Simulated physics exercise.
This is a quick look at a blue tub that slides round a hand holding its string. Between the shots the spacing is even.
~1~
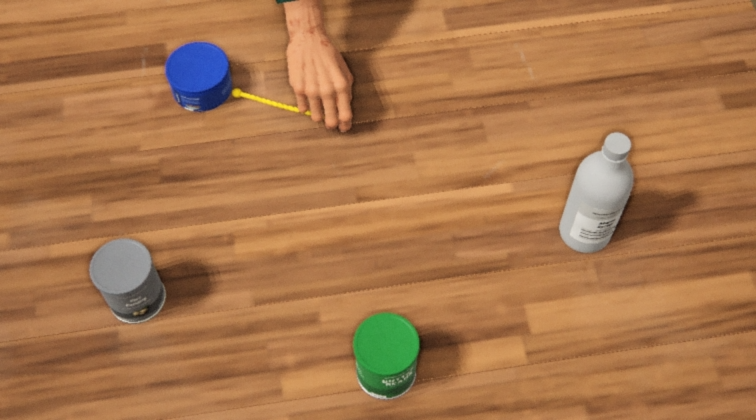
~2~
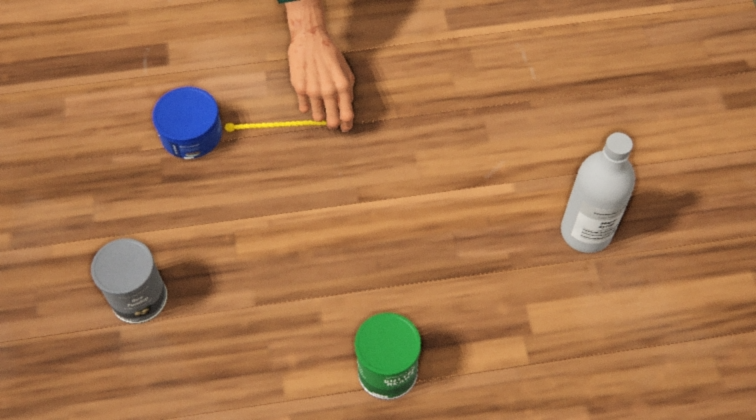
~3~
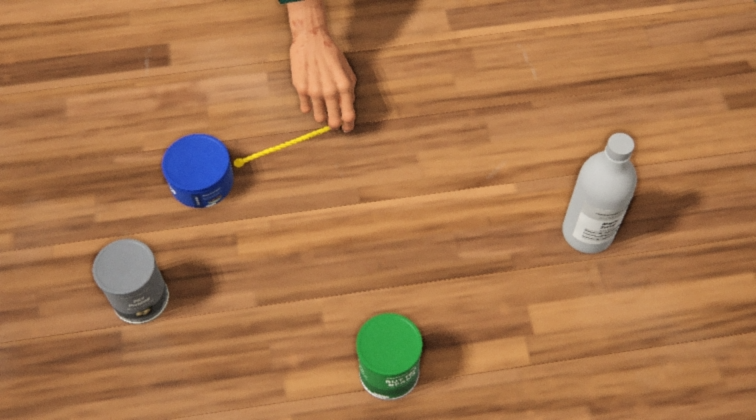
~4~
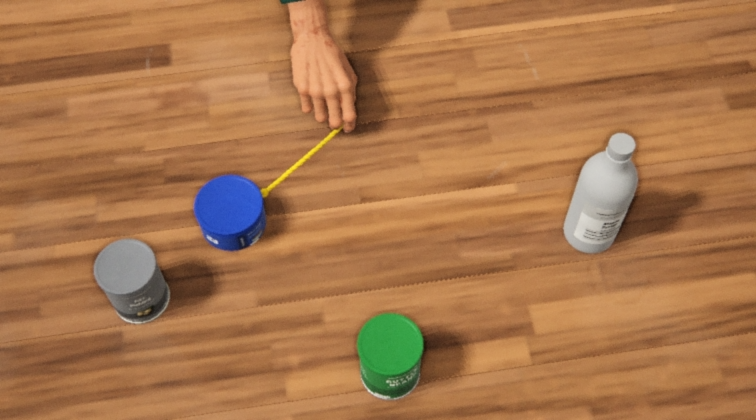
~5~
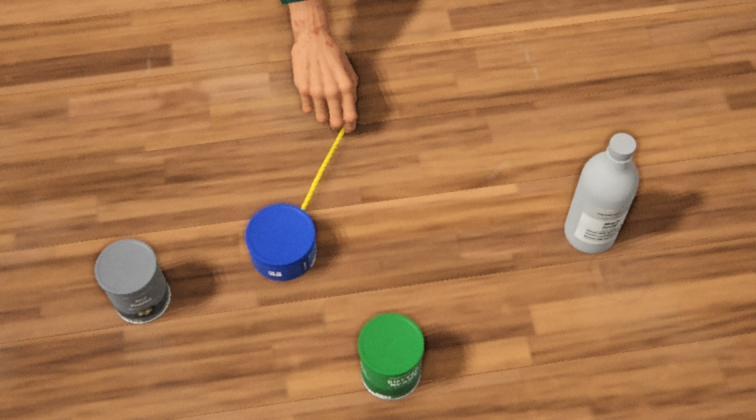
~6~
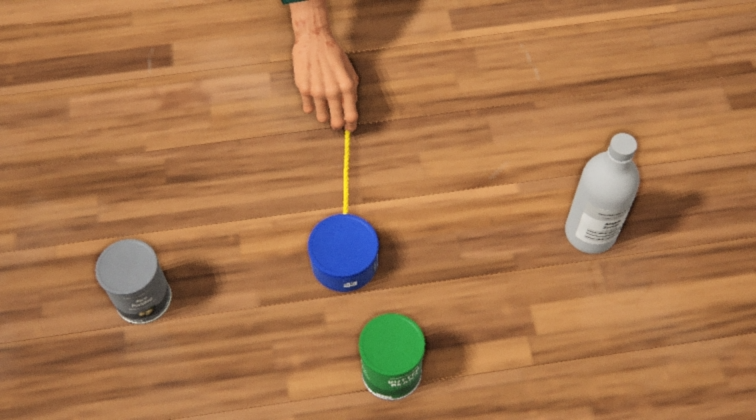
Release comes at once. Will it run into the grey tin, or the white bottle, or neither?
The grey tin will receive no impact; the white bottle will receive an impact.
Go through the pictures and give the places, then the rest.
In the first frame, blue tub (197, 66); grey tin (121, 265); white bottle (618, 143); green tin (386, 343).
In the second frame, blue tub (185, 113).
In the third frame, blue tub (196, 161).
In the fourth frame, blue tub (229, 204).
In the fifth frame, blue tub (280, 234).
In the sixth frame, blue tub (343, 244); grey tin (127, 266); white bottle (624, 144); green tin (392, 344); going round anticlockwise.
Then, 0.08 s past the final frame, tub near (465, 240).
Then, 0.20 s past the final frame, tub near (611, 222); white bottle pushed aside.
When it is over, tub out of view; white bottle knocked off. The grey tin escapes it and the white bottle is struck.
